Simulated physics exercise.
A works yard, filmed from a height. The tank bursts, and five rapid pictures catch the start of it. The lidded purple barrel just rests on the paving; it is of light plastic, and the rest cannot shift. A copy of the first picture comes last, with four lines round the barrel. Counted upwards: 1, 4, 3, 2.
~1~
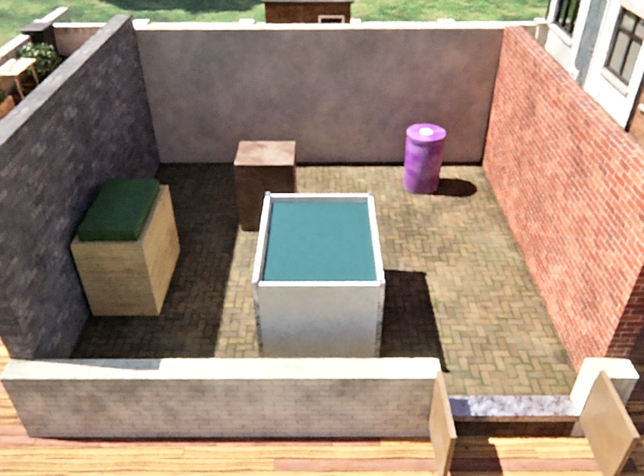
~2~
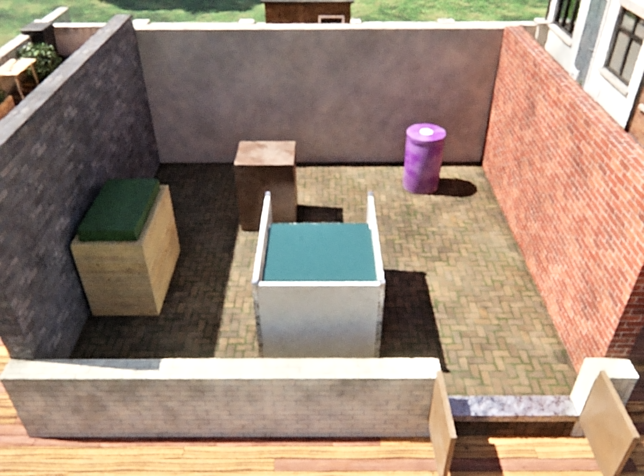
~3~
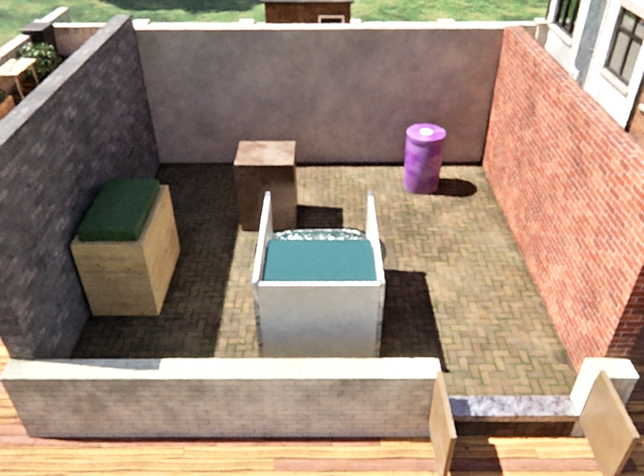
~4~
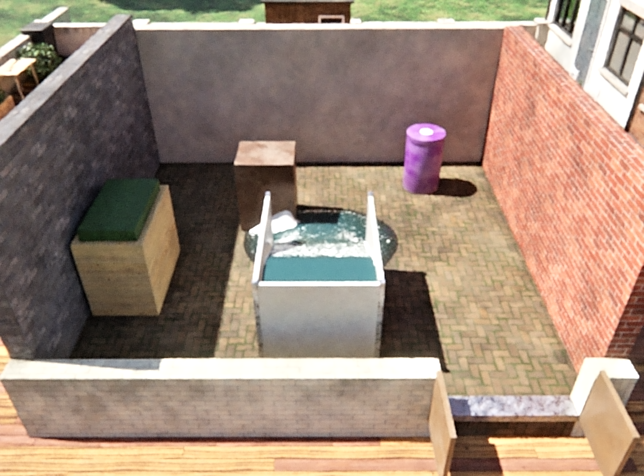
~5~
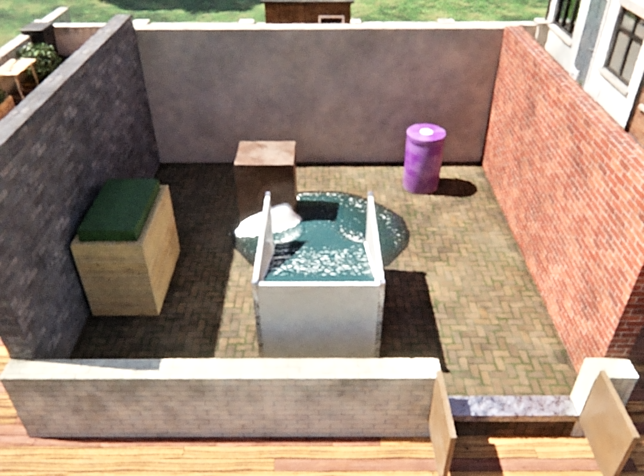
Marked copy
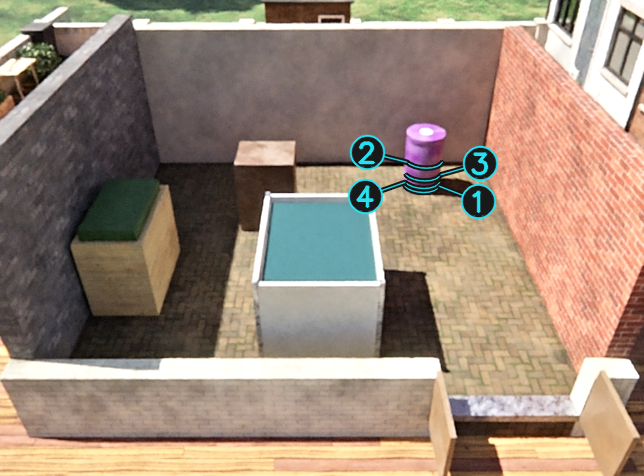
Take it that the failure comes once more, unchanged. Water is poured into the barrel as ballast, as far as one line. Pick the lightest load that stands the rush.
Go for 2.
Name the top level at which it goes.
That would be 3.
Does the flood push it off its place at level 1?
Yes, that goes wrong.
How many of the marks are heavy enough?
One.
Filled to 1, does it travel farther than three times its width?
Yes, clearly.
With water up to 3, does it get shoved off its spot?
Yes, that goes wrong.
On the marked copy, 1 at (423, 192); 2 at (426, 168); 3 at (424, 181); 4 at (424, 188); from the bottom up 1, 4, 3, 2.
Choosing 1, it is pushed about 7 times its own width away.
Choosing 2, it does not move.
Choosing 3, it is pushed about half its own width away.
Choosing 4, it is pushed about 5 times its own width away.
